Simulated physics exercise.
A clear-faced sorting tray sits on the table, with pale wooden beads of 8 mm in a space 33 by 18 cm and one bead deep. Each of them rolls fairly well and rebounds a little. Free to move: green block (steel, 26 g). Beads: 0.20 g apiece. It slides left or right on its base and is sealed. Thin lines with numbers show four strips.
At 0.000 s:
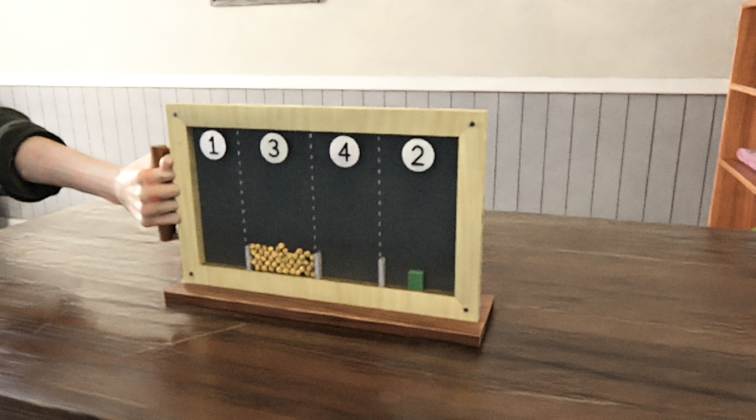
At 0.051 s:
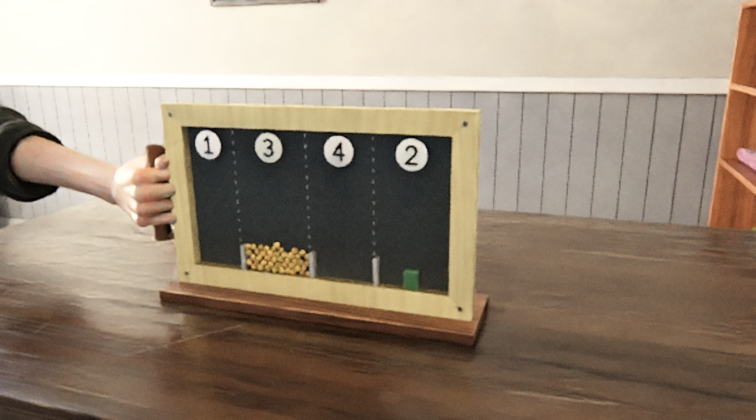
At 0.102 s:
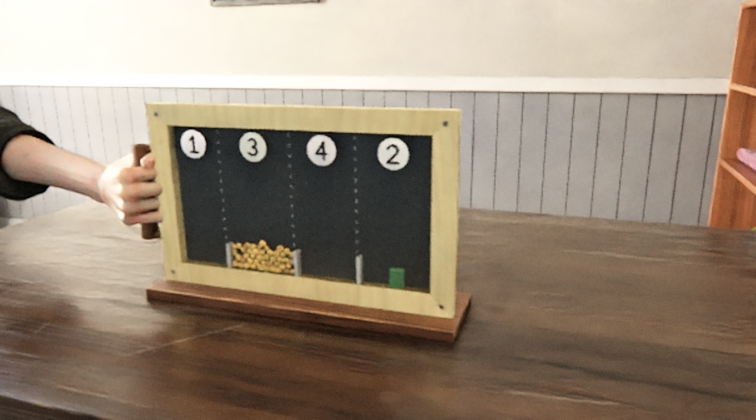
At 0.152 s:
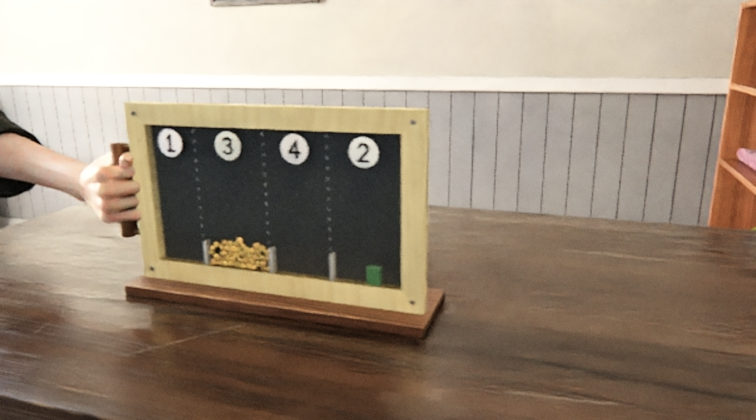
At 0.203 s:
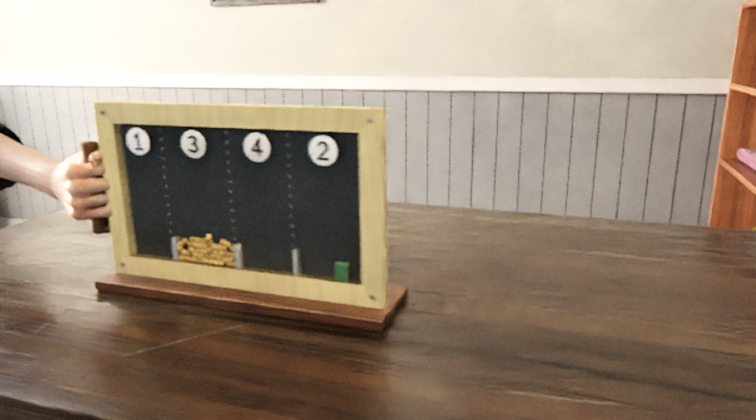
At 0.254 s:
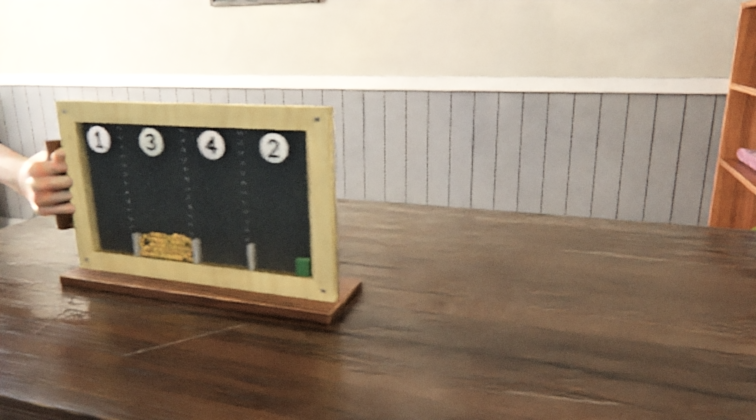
Wood-framed tray of pale beads and a green block sliding left across a dark table, a hand gripping its side handle.
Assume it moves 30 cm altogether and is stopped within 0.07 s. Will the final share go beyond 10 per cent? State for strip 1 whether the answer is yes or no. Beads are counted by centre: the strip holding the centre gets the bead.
For strip 1 the answer is yes.
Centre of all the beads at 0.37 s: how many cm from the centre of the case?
Left: About 6 cm; below: About 7 cm.
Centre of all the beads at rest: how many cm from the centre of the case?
Left: About 7 cm; below: About 8 cm.
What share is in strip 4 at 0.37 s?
The share there is around 0 percent.
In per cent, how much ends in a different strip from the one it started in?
Roughly 25 in a hundred.
By 0.37 s, it is 30 cm to the left; the beads' middle is 6 cm left of and 7 cm below the centre; no. 3, 100 %.
By 0.47 s, it is 30 cm to the left; the beads' middle is 8 cm left of and 7 cm below the centre; no. 1, 25 %, no. 3, 75 %.
By 0.62 s, it is 30 cm to the left; the beads' middle is 8 cm left of and 8 cm below the centre; no. 1, 25 %, no. 3, 75 %.
At rest by 1.3 s, it is 30 cm to the left; no. 1, 25 %, no. 2, 0 %, no. 3, 75 %, no. 4, 0 %.
